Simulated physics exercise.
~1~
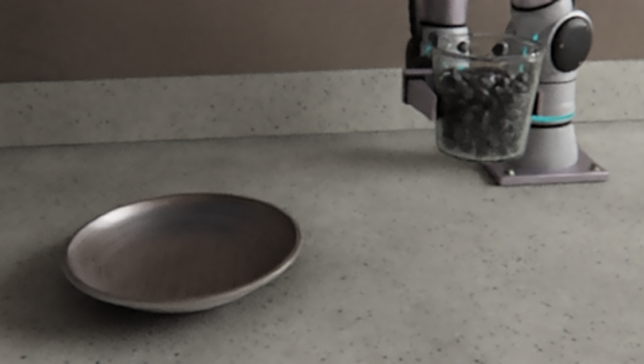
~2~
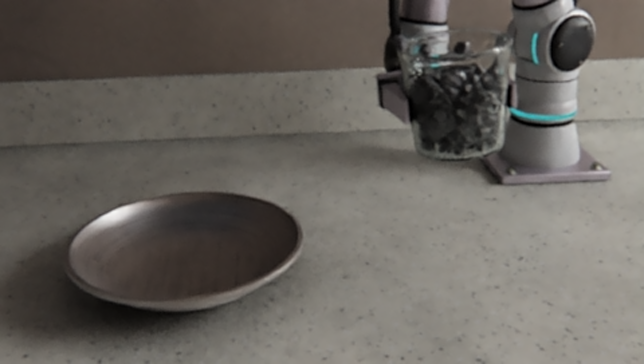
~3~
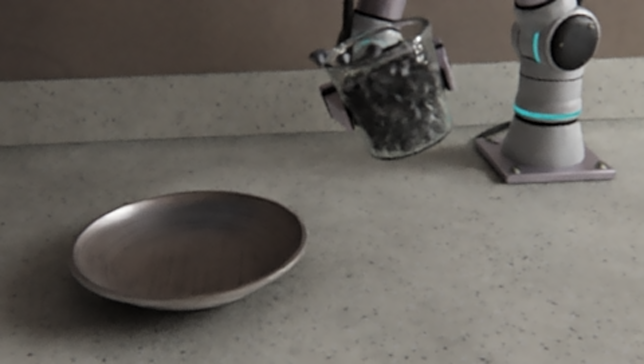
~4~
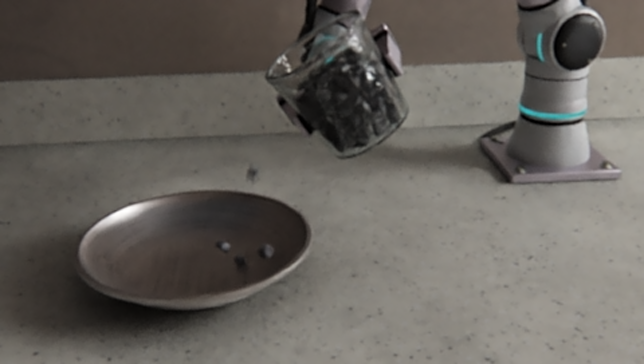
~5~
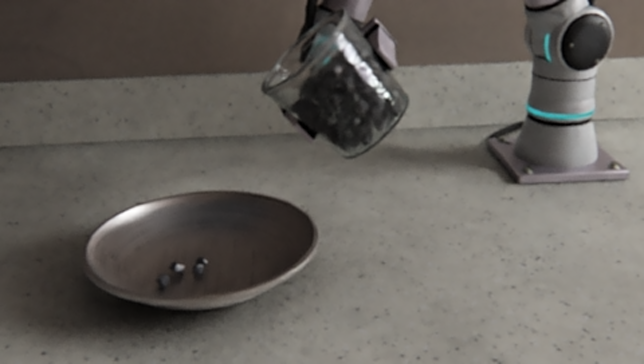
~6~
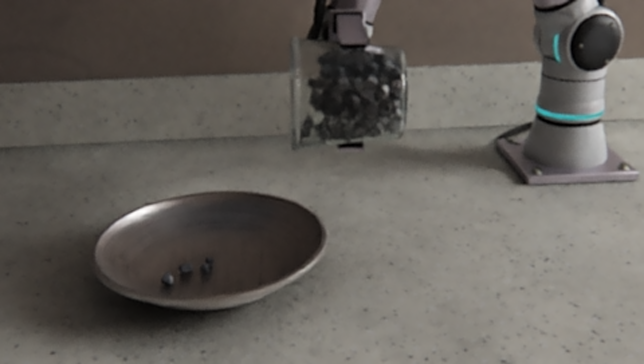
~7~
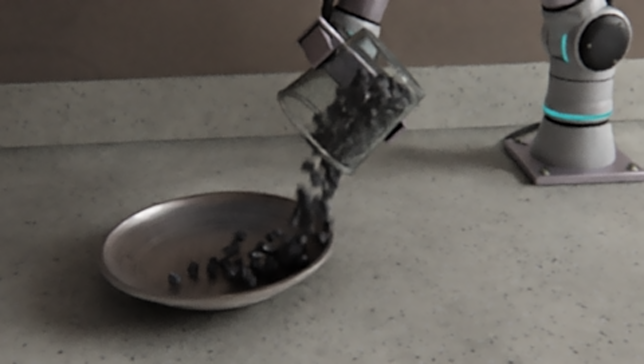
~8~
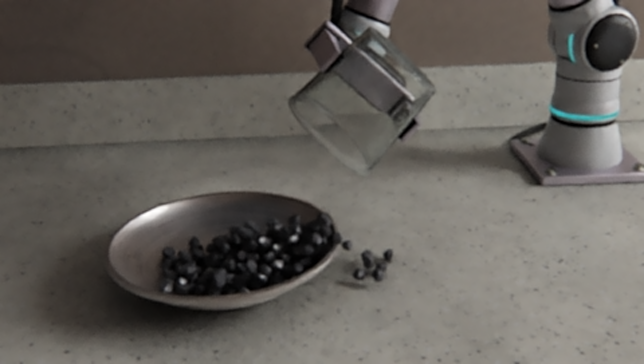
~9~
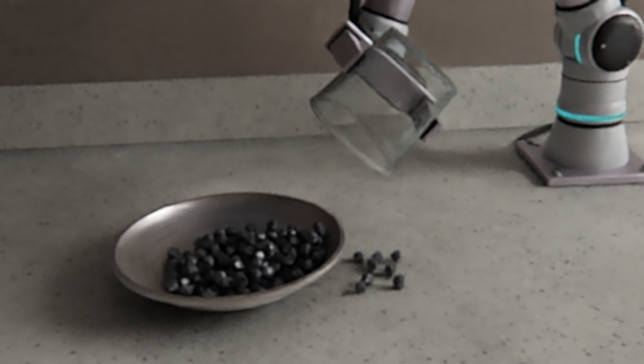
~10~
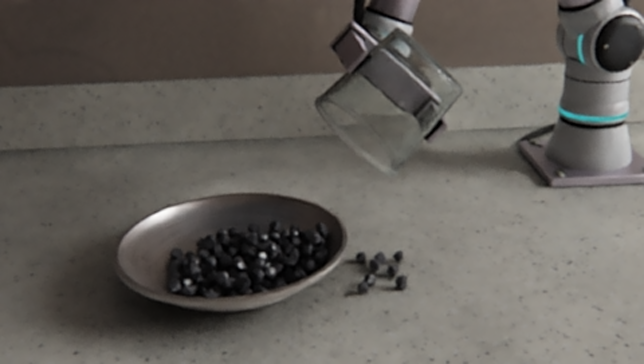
The clip shows a robot arm carrying a clear cup of dark pebbles left toward a shallow bowl, spilling a few in while tilting it, then overturning it so most land in the bowl and a few rest on the table to its right.
